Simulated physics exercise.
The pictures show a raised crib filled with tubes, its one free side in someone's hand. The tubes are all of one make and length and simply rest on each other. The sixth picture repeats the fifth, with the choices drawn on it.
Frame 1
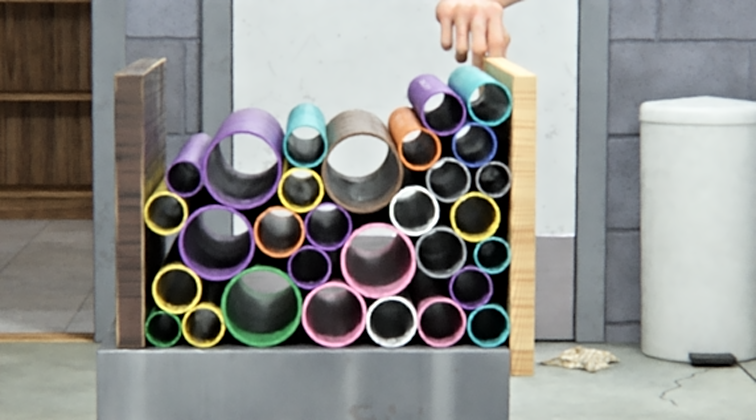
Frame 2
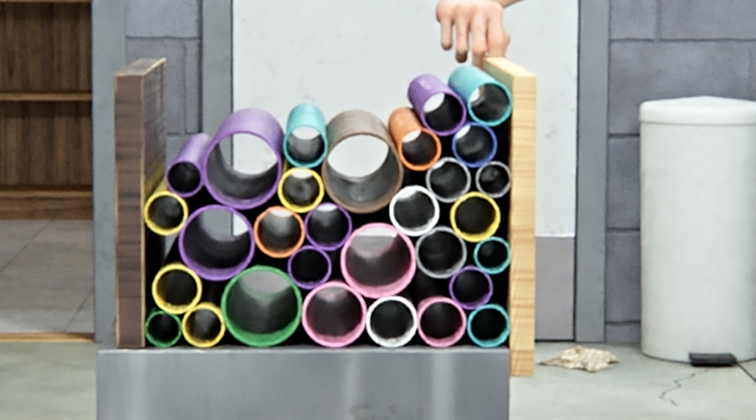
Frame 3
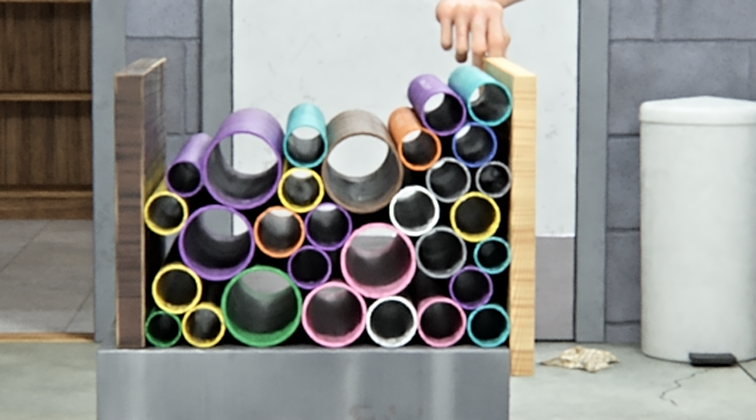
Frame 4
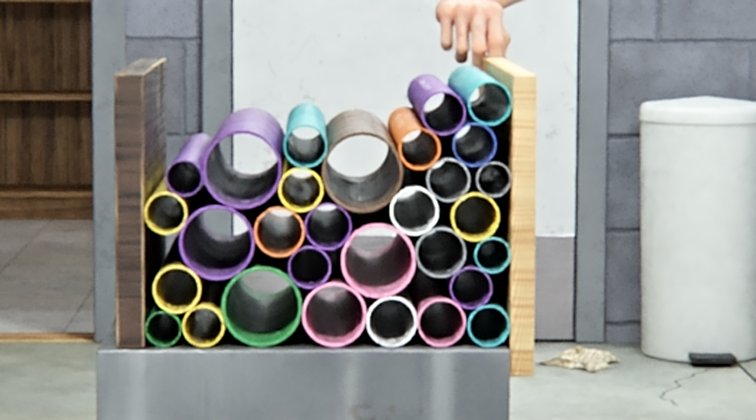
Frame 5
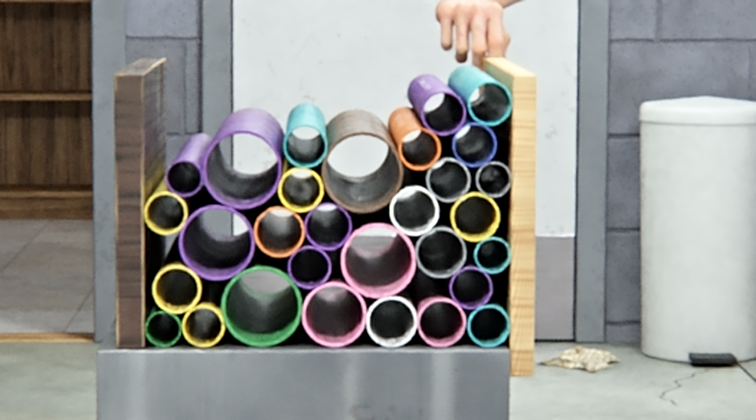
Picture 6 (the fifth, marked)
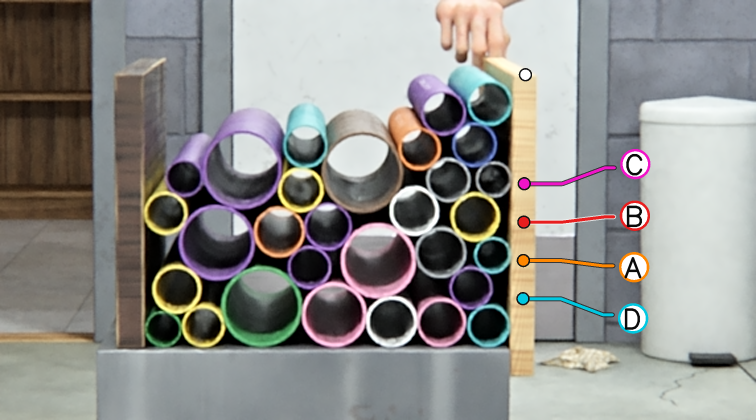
In a room with a gray block wall, colorful tubes of various widths sit stacked between two wooden boards on a raised metal base, while a hand stays at the top of the right board and nothing visibly moves.
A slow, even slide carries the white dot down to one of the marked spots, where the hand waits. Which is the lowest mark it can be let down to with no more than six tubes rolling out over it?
Down to A.
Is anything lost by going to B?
Yes.
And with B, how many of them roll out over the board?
The count is four.
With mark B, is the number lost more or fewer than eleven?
At B, fewer than eleven.
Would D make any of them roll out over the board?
Yes.
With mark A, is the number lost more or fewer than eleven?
At A, fewer than eleven.
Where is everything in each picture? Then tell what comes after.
The first frame shows a pink tube (441, 322); a turquoise tube (492, 255); an orange tube (279, 232).
The second frame shows an orange tube (279, 232); a yellow tube (166, 213).
The third frame shows a purple tube (185, 178); side board (504, 202).
The fourth frame shows a pink tube (441, 322).
The fifth frame shows a turquoise tube (492, 255); an orange tube (279, 232); a yellow tube (166, 213).
On the marked copy, A at (524, 261); B at (524, 222); C at (525, 184); D at (523, 299); the white dot at (526, 74).
Following A. Soon after the start, top of the board (512, 159).
Later, top of the board (511, 256).
In the end, top of the board (511, 259), four out over the board.
As for the rest, B four out over the board; C one out over the board; D more than six out over the board.
